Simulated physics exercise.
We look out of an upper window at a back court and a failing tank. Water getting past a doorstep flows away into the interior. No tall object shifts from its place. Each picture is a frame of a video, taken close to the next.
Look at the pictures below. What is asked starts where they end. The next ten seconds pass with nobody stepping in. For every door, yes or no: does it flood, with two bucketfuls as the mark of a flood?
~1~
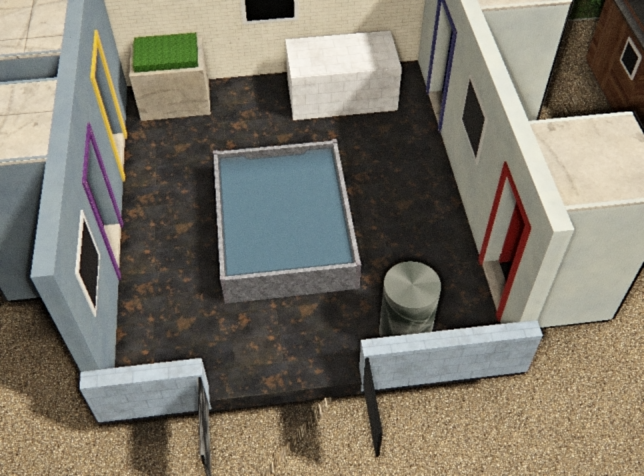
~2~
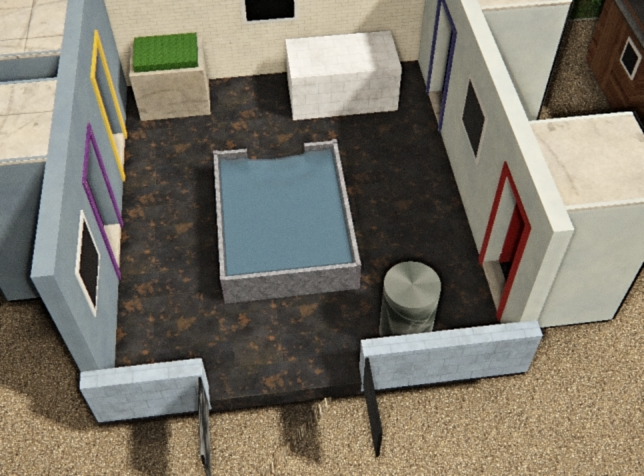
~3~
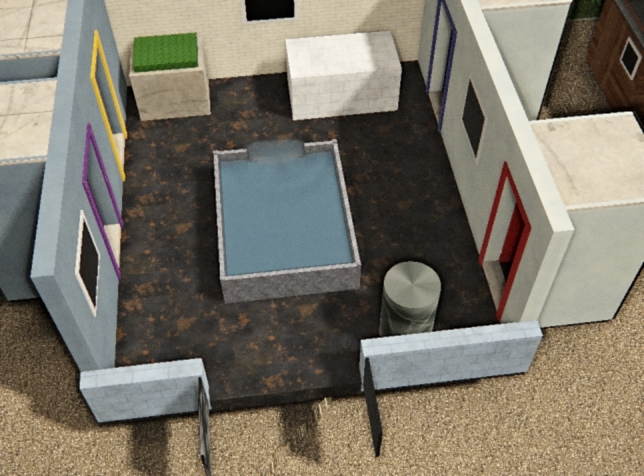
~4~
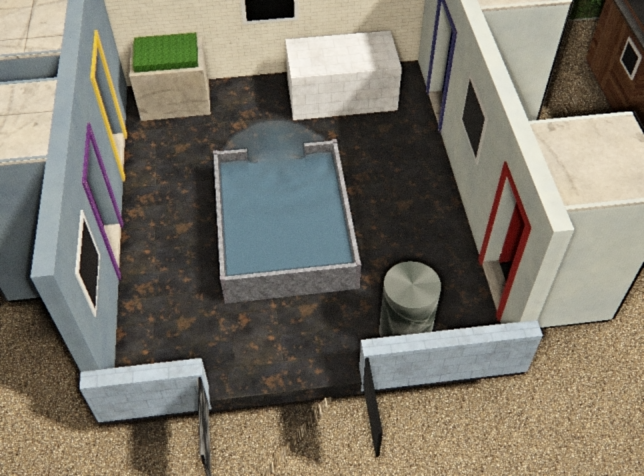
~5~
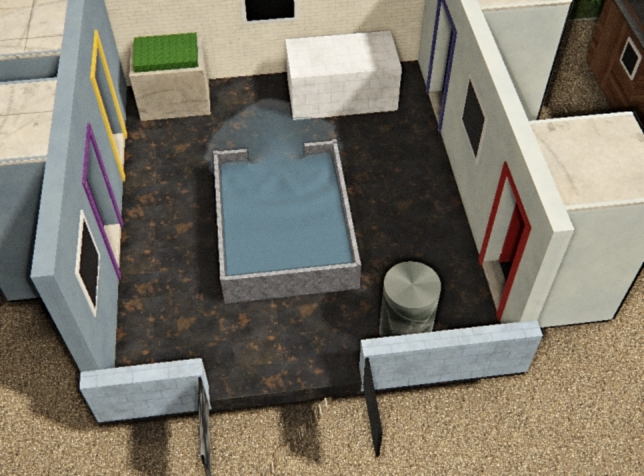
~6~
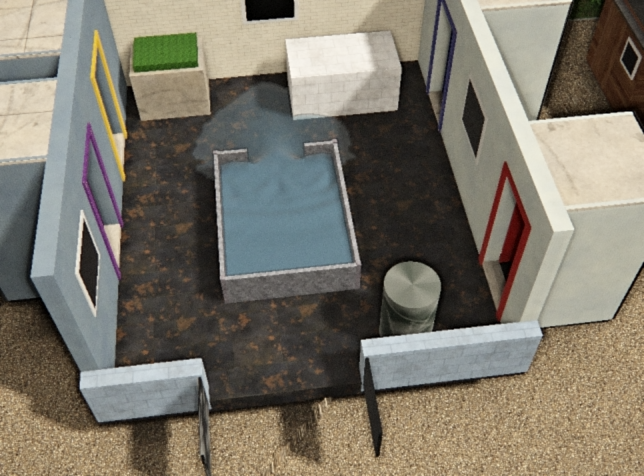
Yellow door: No, red door: No, blue door: Yes, purple door: No.
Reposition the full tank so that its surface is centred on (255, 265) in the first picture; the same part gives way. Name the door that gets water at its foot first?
The yellow-painted one is first.
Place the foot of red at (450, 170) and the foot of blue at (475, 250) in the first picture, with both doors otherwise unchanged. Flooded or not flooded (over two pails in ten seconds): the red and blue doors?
What you'd see: The red door stays within the limit and the blue door stays within the limit.
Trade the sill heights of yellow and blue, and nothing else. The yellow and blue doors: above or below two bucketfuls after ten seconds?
One by one: Yellow door lets more in; blue door stays under.
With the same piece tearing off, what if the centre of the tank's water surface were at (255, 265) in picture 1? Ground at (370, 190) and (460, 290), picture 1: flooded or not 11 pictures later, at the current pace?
The first spot is left dry and the second is left dry.
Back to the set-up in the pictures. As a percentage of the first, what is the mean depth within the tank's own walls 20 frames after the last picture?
Somewhere near 56 %, give or take.
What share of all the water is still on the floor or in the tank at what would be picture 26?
My figure is close to 98 percent.
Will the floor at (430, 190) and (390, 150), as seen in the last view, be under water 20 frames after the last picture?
So I'd put them as swamped and swamped.
A moment on, water covers 20 % of the floor; the yellow door not reached, the red door not reached, the blue door not reached, the purple door not reached.
Next, water covers 30 % of the floor; the yellow door wet at the sill, nothing in, the red door not reached, the blue door under two buckets in, the purple door not reached.
Then, water covers 40 % of the floor; the yellow door wet at the sill, nothing in, the red door not reached, the blue door over two buckets in, the purple door not reached.
Later, water covers 80 % of the floor; the yellow door wet at the sill, nothing in, the red door wet at the sill, nothing in, the blue door over two buckets in, the purple door wet at the sill, nothing in.
In the end, water covers 95 % of the floor; the yellow door wet at the sill, nothing in, the red door wet at the sill, nothing in, the blue door over two buckets in, the purple door wet at the sill, nothing in.
